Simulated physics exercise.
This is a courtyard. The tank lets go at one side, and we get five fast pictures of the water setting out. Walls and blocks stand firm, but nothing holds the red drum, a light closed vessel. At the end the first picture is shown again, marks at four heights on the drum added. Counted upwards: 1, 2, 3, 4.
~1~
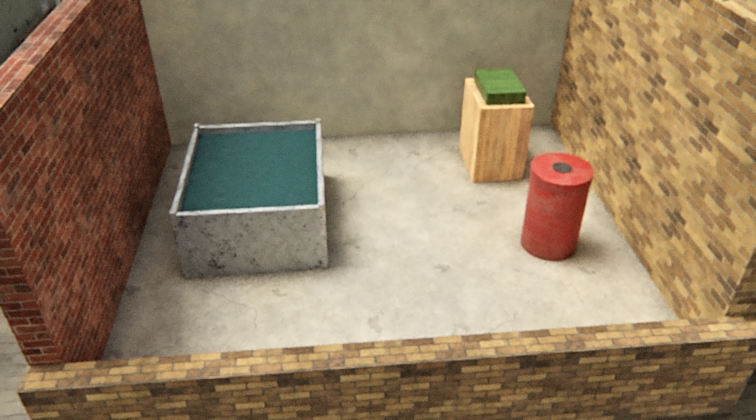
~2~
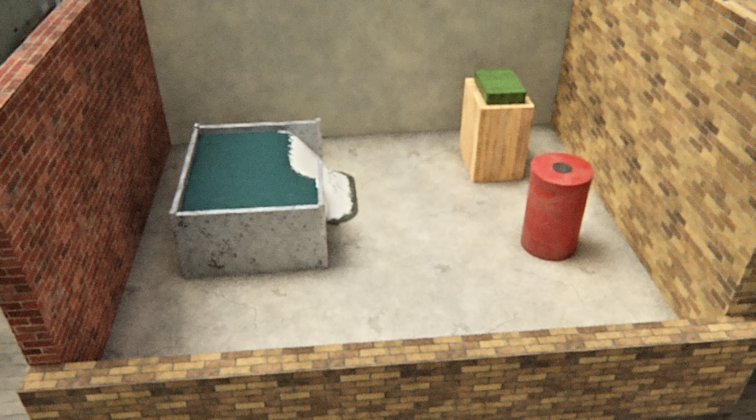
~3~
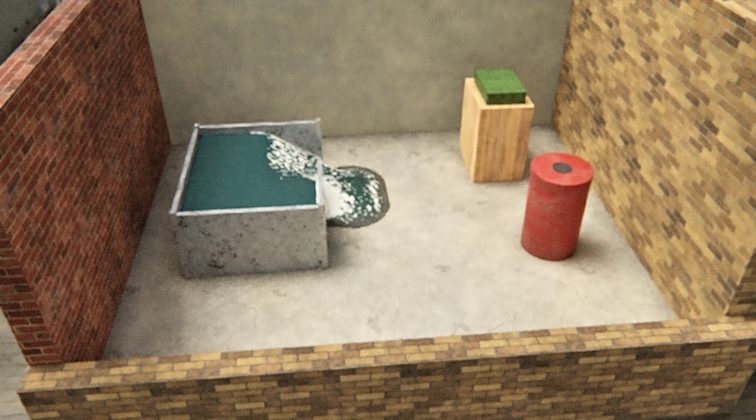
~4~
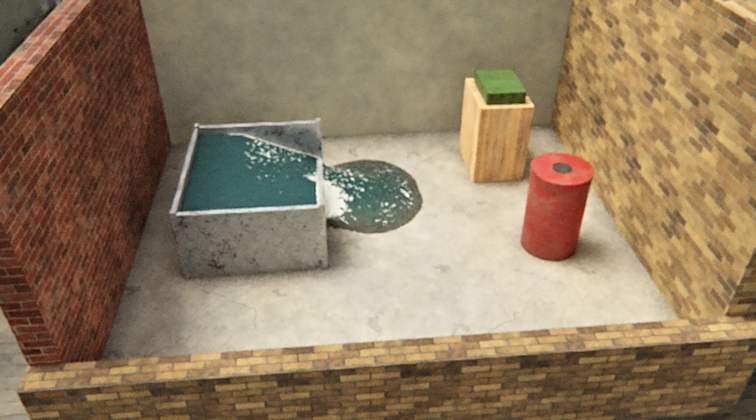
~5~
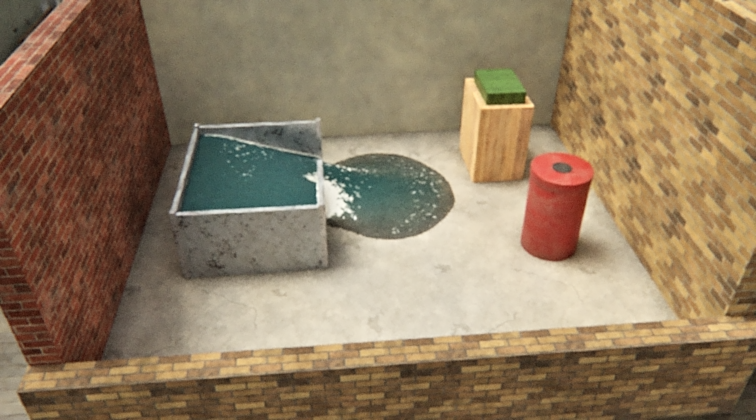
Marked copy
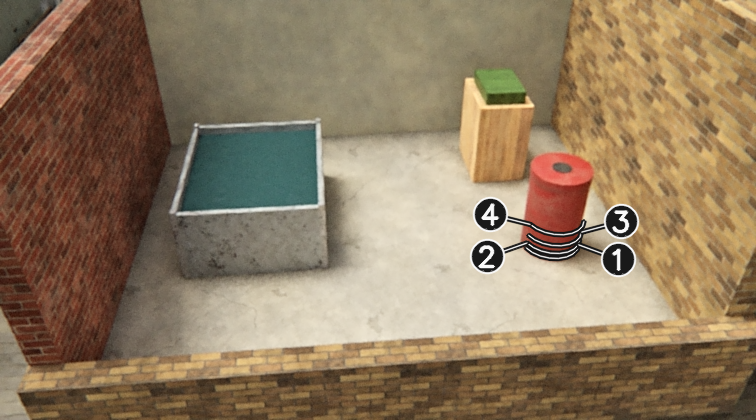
In a courtyard, water pours from a full tank's right side and spreads across the ground.
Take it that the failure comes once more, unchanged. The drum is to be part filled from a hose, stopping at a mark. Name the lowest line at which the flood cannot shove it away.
The answer is level 3.
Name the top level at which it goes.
2 it is.
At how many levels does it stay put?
Two.
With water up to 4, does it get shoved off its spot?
No.
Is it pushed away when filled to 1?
Yes, it does.
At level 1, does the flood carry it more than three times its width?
Yes.
On the marked copy, 1 at (558, 258); 2 at (559, 253); 3 at (561, 245); 4 at (563, 234); from the bottom up 1, 2, 3, 4.
With 1, it is pushed about 6 times its own width away.
With 2, it is pushed about half its own width away.
With 3, it does not move.
With 4, it does not move.
